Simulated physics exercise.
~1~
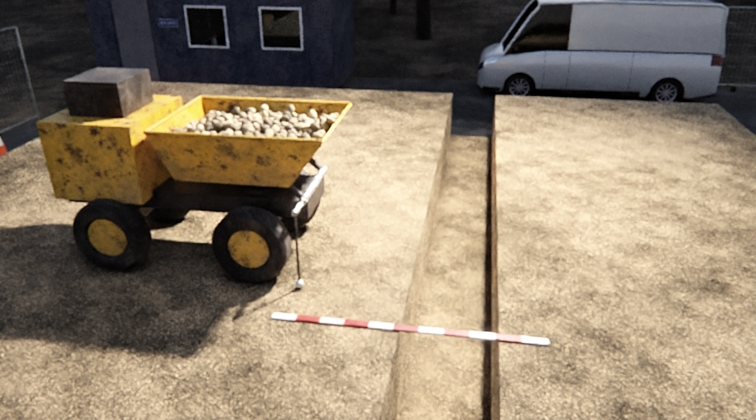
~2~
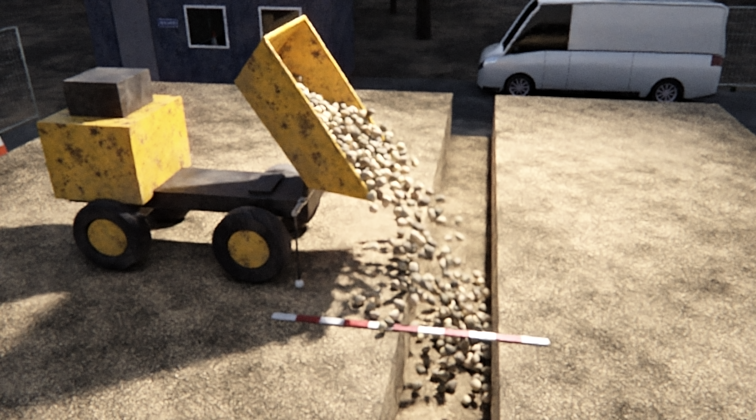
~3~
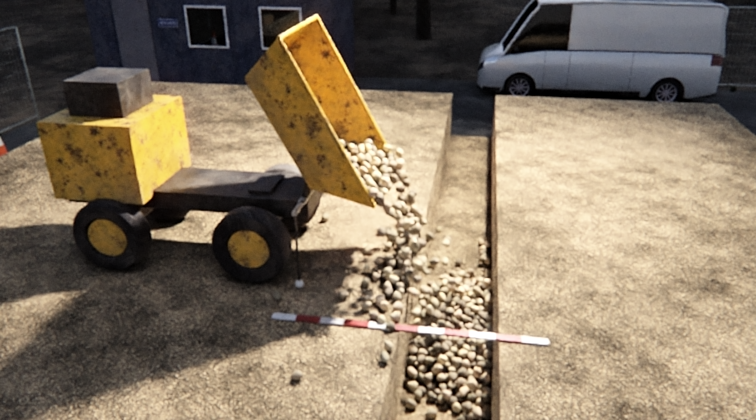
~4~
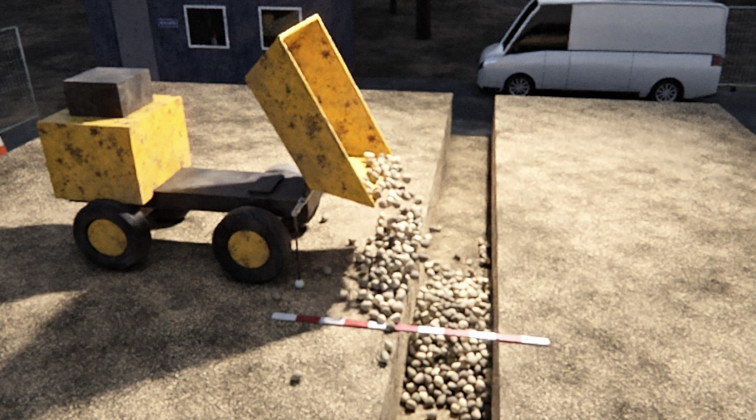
We see a small yellow dumper tip its raised body steeply to the right, pouring round pale stones past a red and white rod into a straight trench; at the end many stones lie in the trench, some pile short of its edge, and others remain at the body's lip.
